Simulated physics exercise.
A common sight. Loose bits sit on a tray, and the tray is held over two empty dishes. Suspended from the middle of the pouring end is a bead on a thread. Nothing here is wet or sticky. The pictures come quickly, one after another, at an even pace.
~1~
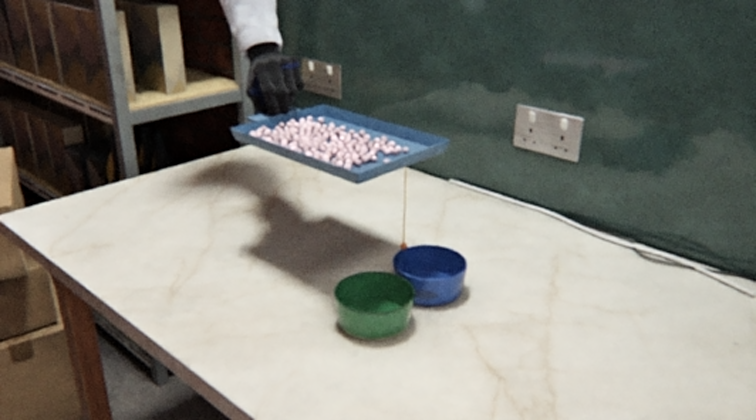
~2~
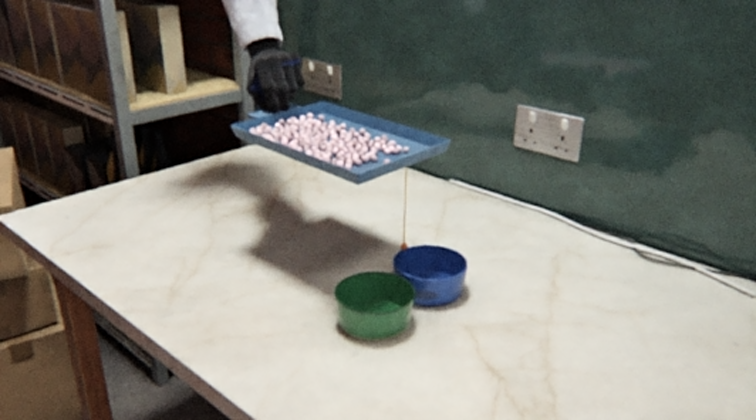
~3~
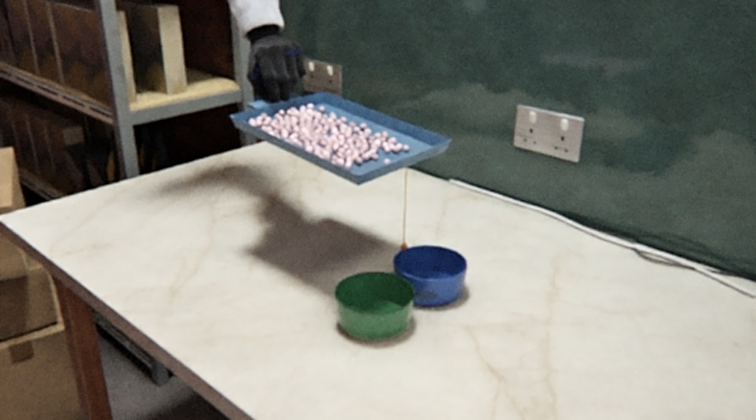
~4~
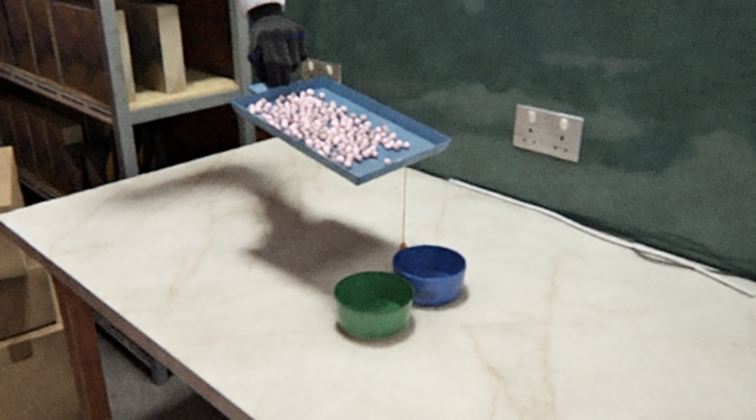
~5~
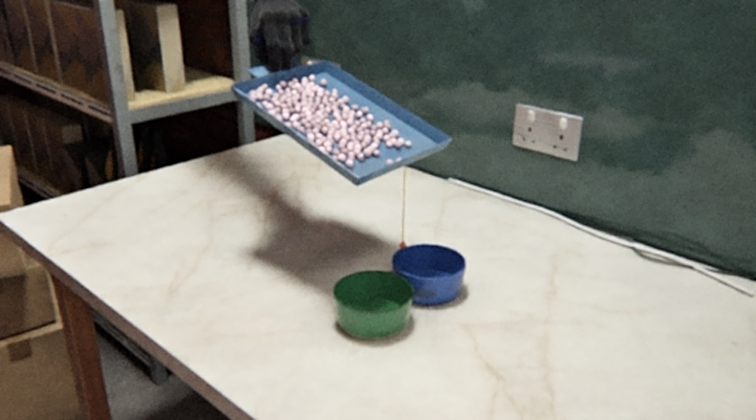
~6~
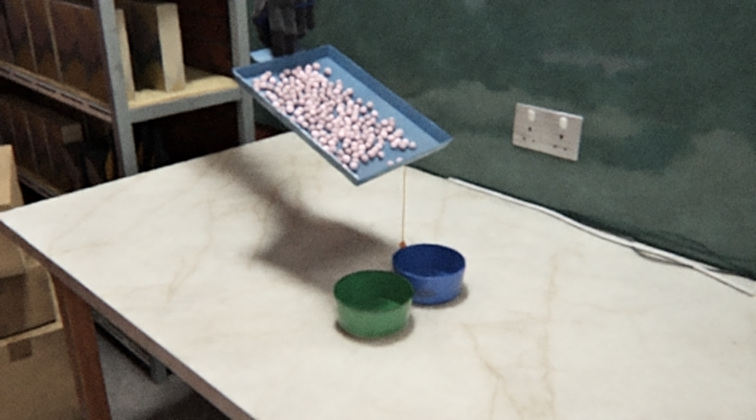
Gloved hand raising the far end of a blue tray of pale pink bits, tilting it above green and blue bowls.
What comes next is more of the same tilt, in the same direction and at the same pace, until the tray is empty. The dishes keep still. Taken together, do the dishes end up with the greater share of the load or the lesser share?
Most of the load is not lost.
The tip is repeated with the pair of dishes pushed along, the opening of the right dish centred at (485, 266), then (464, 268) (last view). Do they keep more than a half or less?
At place one the minor share; at place two the bulk.
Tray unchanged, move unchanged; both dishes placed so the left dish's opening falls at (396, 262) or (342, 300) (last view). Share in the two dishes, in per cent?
It works out to 30 percent and then 60 percent.
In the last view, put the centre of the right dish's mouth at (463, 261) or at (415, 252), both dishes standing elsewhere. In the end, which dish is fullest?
The first time it is the dish to the left, and the second time it is the dish to the left.
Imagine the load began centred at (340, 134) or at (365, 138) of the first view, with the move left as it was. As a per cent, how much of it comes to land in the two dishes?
Around 70 then around 80 per cent.
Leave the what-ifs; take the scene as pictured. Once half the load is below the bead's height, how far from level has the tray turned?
My estimate is some 85 degrees.
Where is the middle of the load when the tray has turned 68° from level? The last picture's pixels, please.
About (396, 173).
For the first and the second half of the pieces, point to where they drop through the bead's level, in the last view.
The first part passes (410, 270); everything after passes (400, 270).
Soon after the last picture, tray tipped steeply; about two thirds on the tray; a small part in the left dish; a small part in the right dish; a stray few outside both; about a third in the air.
A little later, tray tipped past a quarter turn; about a third in the left dish; about a third in the right dish; about a quarter outside both; a small part in the air.
Later still, tray tipped past a quarter turn; about half in the left dish; about a third in the right dish; about a quarter outside both.
By the end, tray tipped past a quarter turn; about half in the left dish; about a third in the right dish; about a quarter outside both.
